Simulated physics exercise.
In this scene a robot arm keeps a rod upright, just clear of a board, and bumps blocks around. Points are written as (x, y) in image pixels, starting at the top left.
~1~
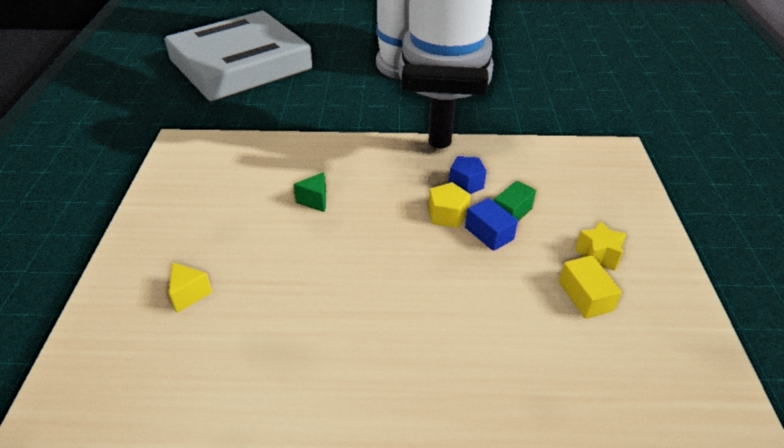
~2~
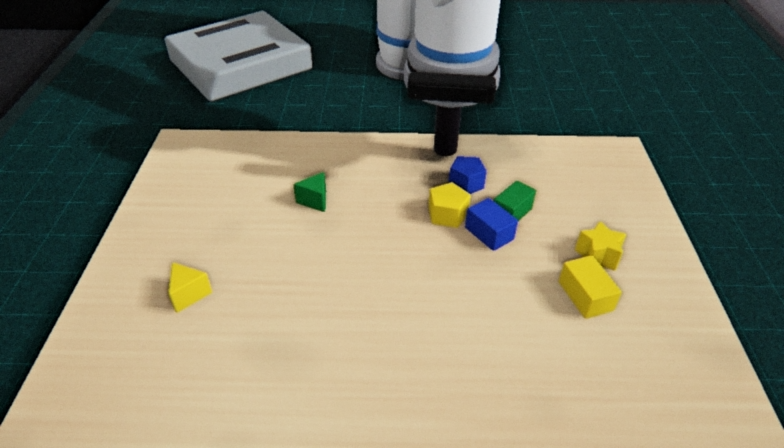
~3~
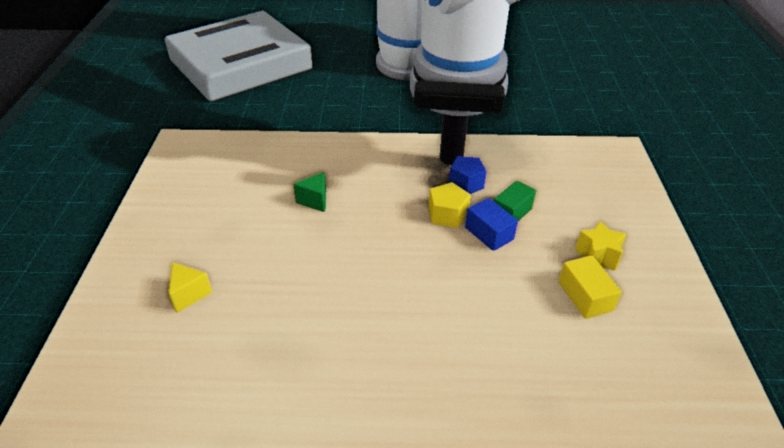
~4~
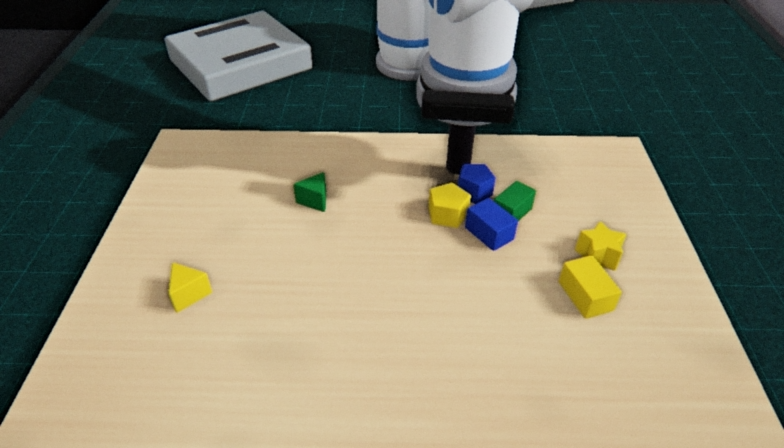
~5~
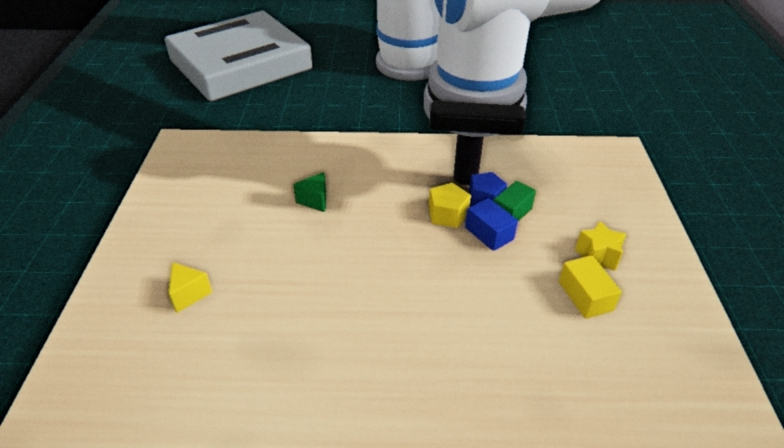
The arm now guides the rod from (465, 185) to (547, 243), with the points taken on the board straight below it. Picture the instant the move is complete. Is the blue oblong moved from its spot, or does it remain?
Moved off its spot.
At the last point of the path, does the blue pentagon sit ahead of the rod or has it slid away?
The rod still drives it.
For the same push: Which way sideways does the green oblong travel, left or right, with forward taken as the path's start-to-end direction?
Goes left.
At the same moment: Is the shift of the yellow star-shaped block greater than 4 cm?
Yes, that is how it ends up.
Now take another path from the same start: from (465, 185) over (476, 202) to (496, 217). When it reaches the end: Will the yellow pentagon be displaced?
That would be a no.
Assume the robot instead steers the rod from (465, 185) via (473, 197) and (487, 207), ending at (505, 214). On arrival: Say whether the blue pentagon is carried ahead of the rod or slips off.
Carried ahead at the end.
The first path, step by step. One third of the way, rod at (492, 197); blue pentagon at (517, 200), turned 15° anticlockwise; blue oblong at (500, 225), turned 40° clockwise; green oblong at (546, 207), turned 20° anticlockwise.
Two thirds of the way, rod at (519, 215); blue pentagon at (548, 218), turned 30° anticlockwise; blue oblong at (505, 230), turned 70° clockwise; green oblong at (579, 219), turned 35° anticlockwise; yellow star-shaped block at (619, 241).
At the end, rod at (549, 235); blue pentagon at (581, 238), turned 35° anticlockwise; blue oblong at (505, 230), turned 70° clockwise; green oblong at (612, 237), turned 40° anticlockwise; yellow star-shaped block at (654, 249), turned 35° anticlockwise.
